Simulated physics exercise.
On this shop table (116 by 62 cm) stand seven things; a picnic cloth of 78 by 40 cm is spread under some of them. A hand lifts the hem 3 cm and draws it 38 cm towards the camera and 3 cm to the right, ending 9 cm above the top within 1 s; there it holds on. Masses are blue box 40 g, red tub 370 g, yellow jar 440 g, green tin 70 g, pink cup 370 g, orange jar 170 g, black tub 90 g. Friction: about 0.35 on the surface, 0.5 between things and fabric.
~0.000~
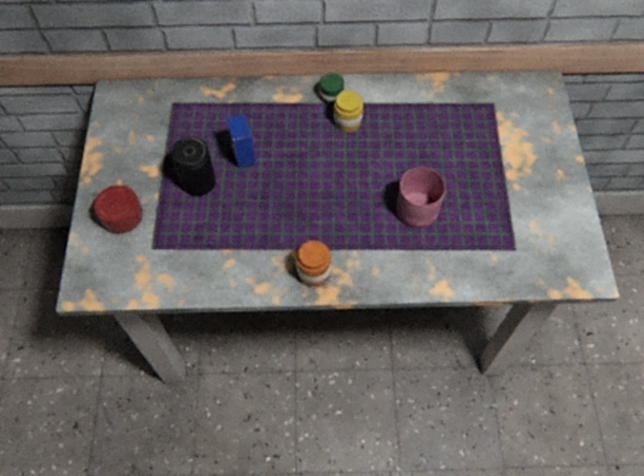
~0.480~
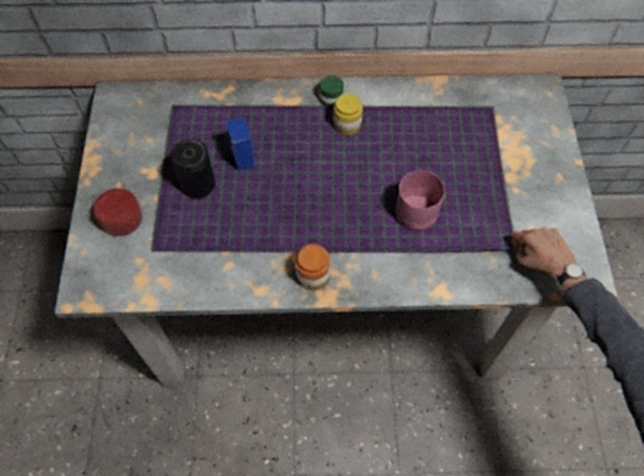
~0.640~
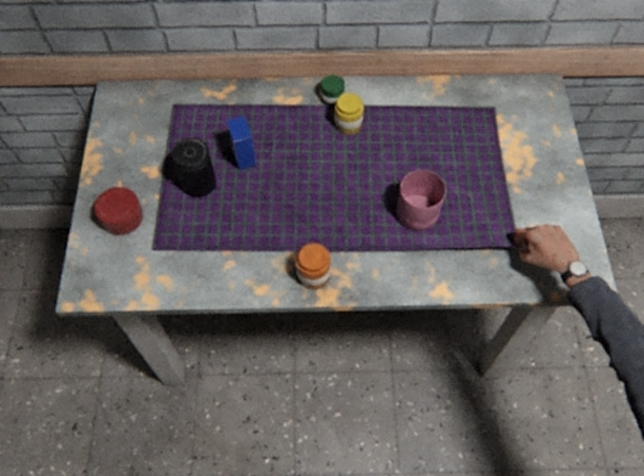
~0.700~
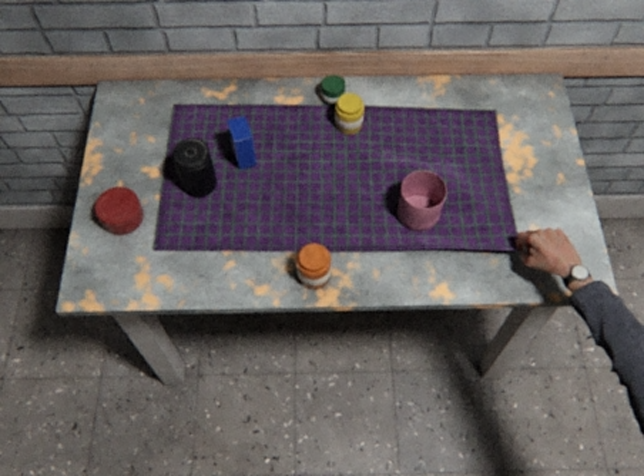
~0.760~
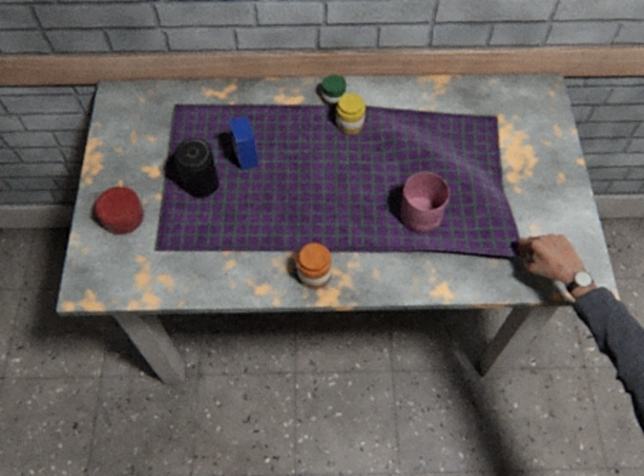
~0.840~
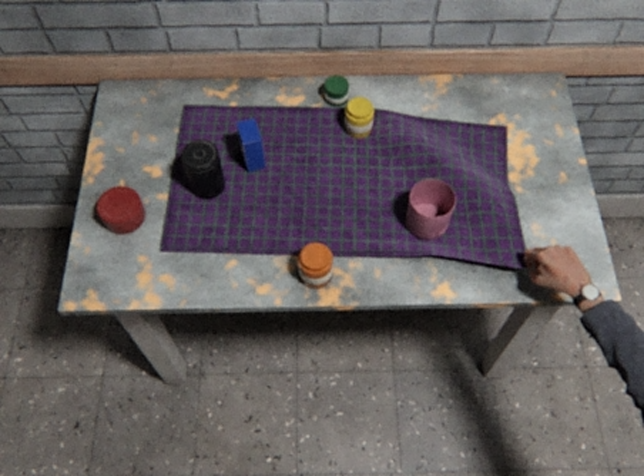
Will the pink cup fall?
Result: Pink cup drops off.
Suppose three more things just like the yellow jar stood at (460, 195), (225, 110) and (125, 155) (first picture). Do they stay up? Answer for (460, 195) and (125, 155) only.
In that order: Falls off, stays up.
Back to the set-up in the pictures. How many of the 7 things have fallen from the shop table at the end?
I count 4.
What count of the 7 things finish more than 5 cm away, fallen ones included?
5 of them.
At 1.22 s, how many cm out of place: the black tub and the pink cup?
About: Black tub 15 cm, pink cup 20 cm.
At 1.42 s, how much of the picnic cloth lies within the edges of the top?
About 75 per cent.
After 1.0 s, 100 % of the picnic cloth is still over the top; pink cup 12 cm off its start, yellow jar 13 cm off its start, blue box 8 cm off its start.
After 1.2 s, 90 % of the picnic cloth is still over the top; pink cup 22 cm off its start, yellow jar 24 cm off its start, blue box 17 cm off its start.
After 1.4 s, 75 % of the picnic cloth is still over the top; pink cup 32 cm off its start at (491, 329), yellow jar 37 cm off its start at (476, 201), blue box 27 cm off its start at (348, 180).
After 1.6 s, 50 % of the picnic cloth is still over the top; pink cup over the edge, yellow jar 48 cm off its start, blue box 39 cm off its start.
After 3.2 s, 35 % of the picnic cloth is still over the top; pink cup over the edge, blue box over the edge, black tub over the edge, yellow jar 54 cm off its start at (534, 259).
